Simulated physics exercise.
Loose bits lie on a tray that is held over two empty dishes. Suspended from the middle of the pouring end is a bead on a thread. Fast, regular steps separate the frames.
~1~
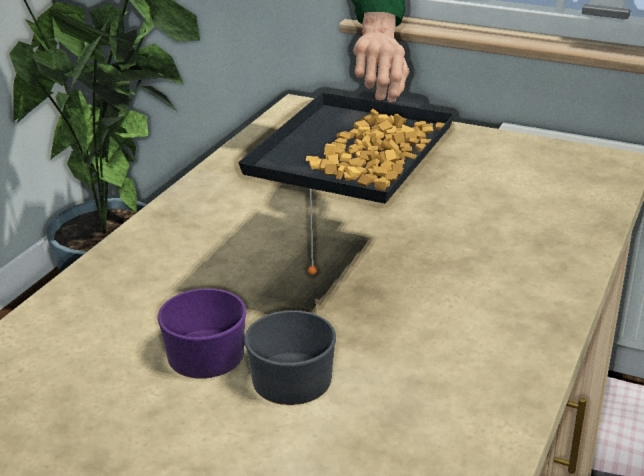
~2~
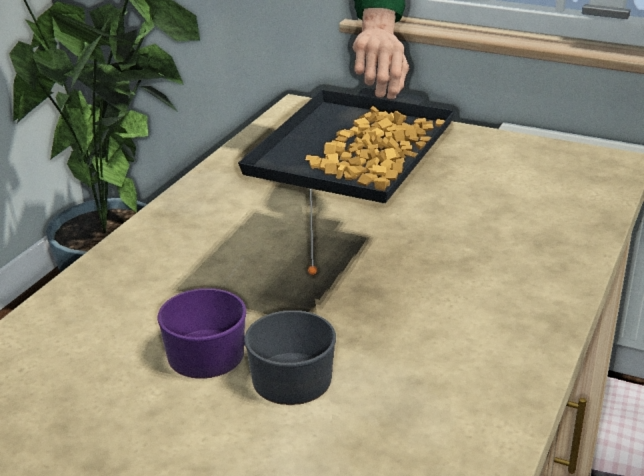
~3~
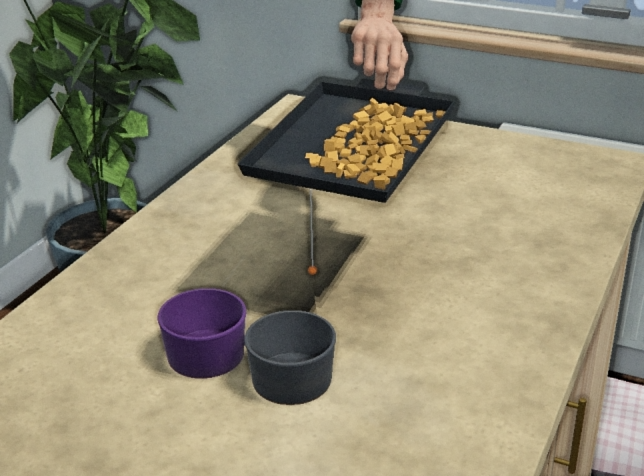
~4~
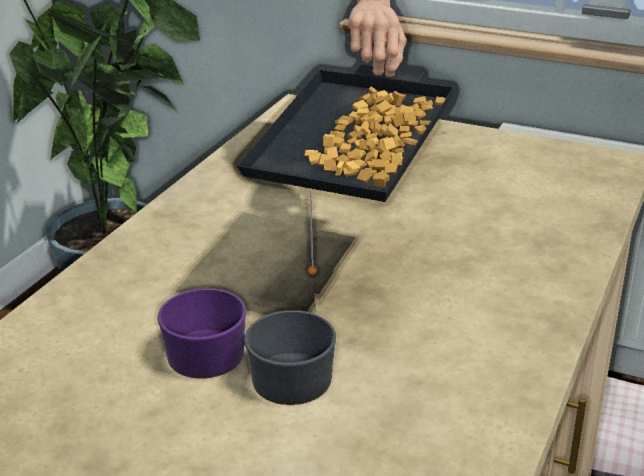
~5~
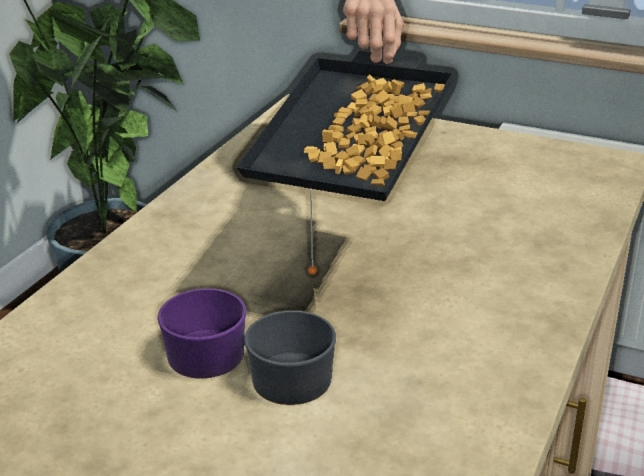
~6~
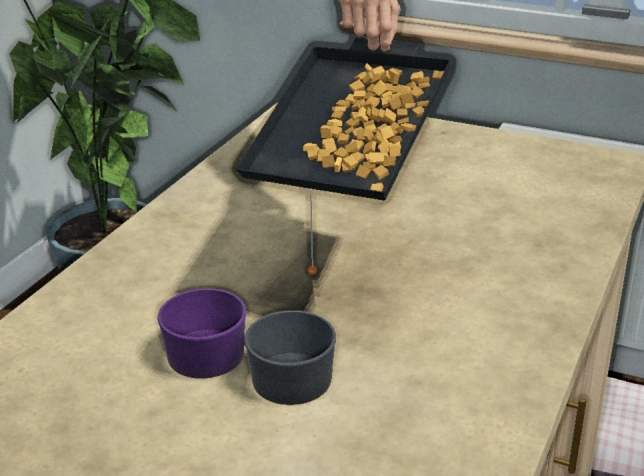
A black tray of small golden-brown pieces, gripped at its far edge by a hand, starts out tilted slightly above a counter with a purple dish and a dark grey one. The hand gradually raises the far edge, steepening the tray, while the pieces stay bunched toward its right side.
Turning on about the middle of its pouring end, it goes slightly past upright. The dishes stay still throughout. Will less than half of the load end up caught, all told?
Yes, only the minority of it is caught.
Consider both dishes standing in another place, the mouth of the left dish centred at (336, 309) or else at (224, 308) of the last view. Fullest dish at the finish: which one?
The dish at left, then the dish at right.
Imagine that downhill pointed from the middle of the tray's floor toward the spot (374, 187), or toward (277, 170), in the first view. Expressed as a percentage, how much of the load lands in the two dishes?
Roughly 0 percent first and 0 percent second.
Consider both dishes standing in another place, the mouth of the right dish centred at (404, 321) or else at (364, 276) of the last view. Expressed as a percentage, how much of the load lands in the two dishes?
Some 40 percent in the first case, 0 percent in the second.
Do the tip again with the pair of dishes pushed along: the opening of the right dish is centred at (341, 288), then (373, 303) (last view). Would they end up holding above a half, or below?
First place: Short of half; second place: Short of half.
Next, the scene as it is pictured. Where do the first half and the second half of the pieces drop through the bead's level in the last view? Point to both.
First part (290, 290), rest (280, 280).
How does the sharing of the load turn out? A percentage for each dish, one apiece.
Left dish: Roughly 0 per cent; right dish: Roughly 20 per cent.
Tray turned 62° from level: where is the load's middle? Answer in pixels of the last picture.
Centre estimate: (317, 165).
Soon after the last picture, tray tipped steeply; nearly all on the tray; a stray few in the air.
A little later, tray tipped right over; about half on the tray; a small part in the right dish; a stray few in the left dish; about a third outside both; a stray few in the air.
Later still, tray tipped past a quarter turn; about a quarter in the right dish; a stray few in the left dish; most outside both.
At rest, tray tipped past a quarter turn; about a quarter in the right dish; a stray few in the left dish; most outside both.
